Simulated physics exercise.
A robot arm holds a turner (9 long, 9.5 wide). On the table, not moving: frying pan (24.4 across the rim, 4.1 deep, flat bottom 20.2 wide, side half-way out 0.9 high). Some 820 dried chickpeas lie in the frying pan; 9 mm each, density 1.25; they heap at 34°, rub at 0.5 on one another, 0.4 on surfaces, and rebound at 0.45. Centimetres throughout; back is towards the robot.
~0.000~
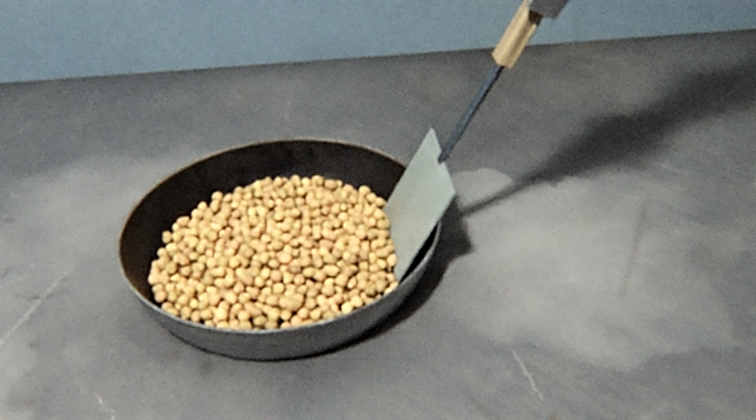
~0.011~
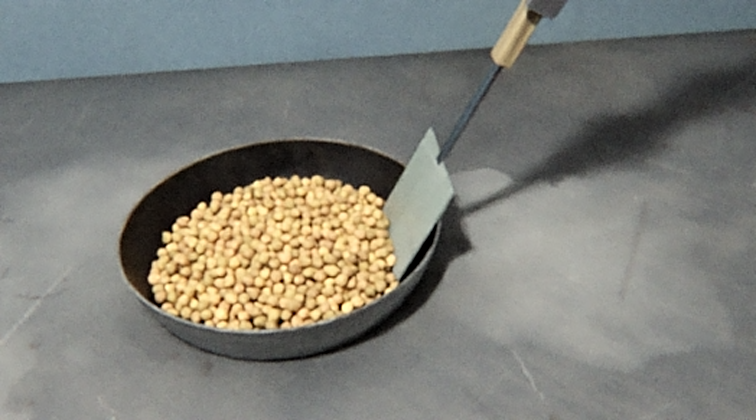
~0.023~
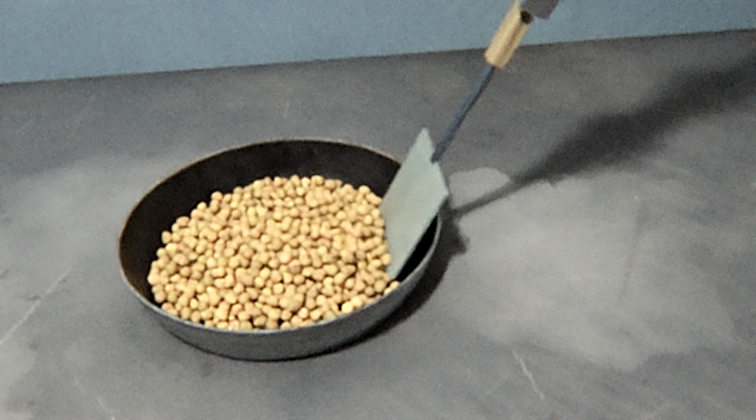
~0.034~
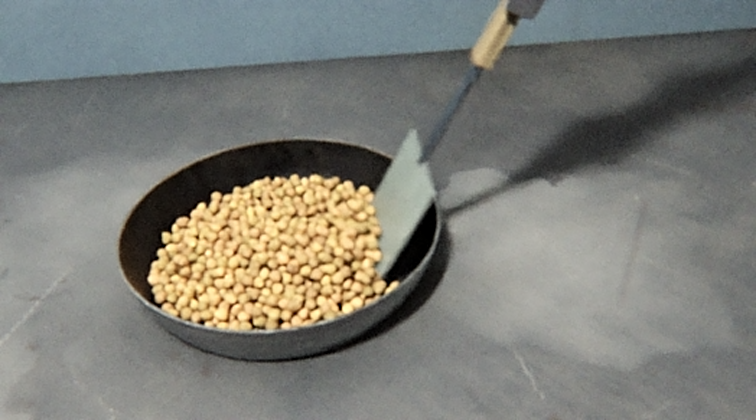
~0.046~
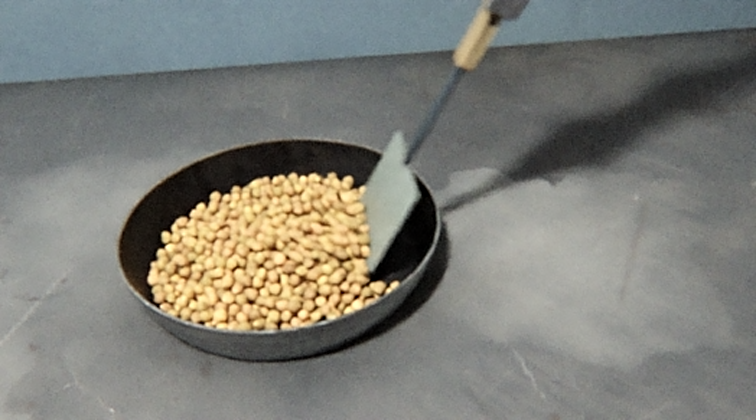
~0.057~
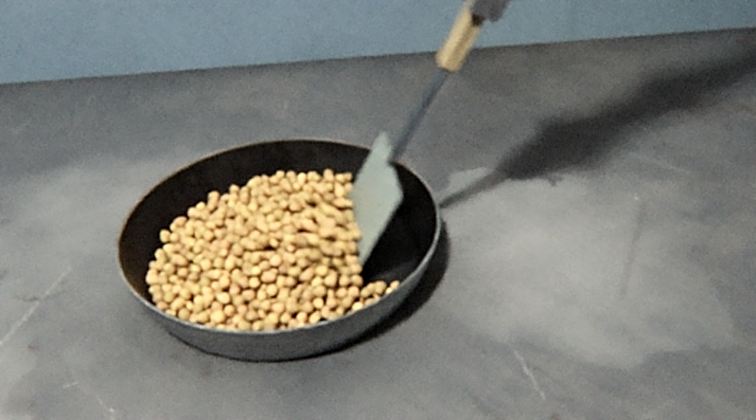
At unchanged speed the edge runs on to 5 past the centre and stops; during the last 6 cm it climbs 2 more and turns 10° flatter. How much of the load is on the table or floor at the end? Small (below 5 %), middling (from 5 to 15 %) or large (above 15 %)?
On the table or floor the share is middling, from 5 to 15 %.
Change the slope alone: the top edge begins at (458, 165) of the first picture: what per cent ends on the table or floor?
About 5 per cent.
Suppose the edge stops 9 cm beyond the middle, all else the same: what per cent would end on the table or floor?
In that case some 25 per cent.
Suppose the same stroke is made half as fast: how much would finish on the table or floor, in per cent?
Then about 0 per cent.
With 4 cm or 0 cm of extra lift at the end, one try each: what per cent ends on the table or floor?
About 10 and 0 per cent.
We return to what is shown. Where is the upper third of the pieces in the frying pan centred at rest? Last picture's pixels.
Around (175, 238).
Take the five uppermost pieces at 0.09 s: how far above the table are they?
Some 6 cm.
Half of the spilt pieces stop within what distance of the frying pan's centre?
Roughly 26 cm.
After 0.09 s, sloping 62°, highest piece 6 above the table; 825 in the frying pan.
After 0.11 s, sloping 58°, highest piece 7 above the table; 825 in the frying pan.
After 0.33 s, sloping 52°, highest piece 5 above the table; 764 in the frying pan, 58 on the table or floor, 3 on the blade or in flight.
After 1.38 s, sloping 52°, highest piece 5 above the table; 762 in the frying pan, 63 on the table or floor.
At rest, 762 in the frying pan, 63 on the table or floor. That is 8 % on the table or floor.
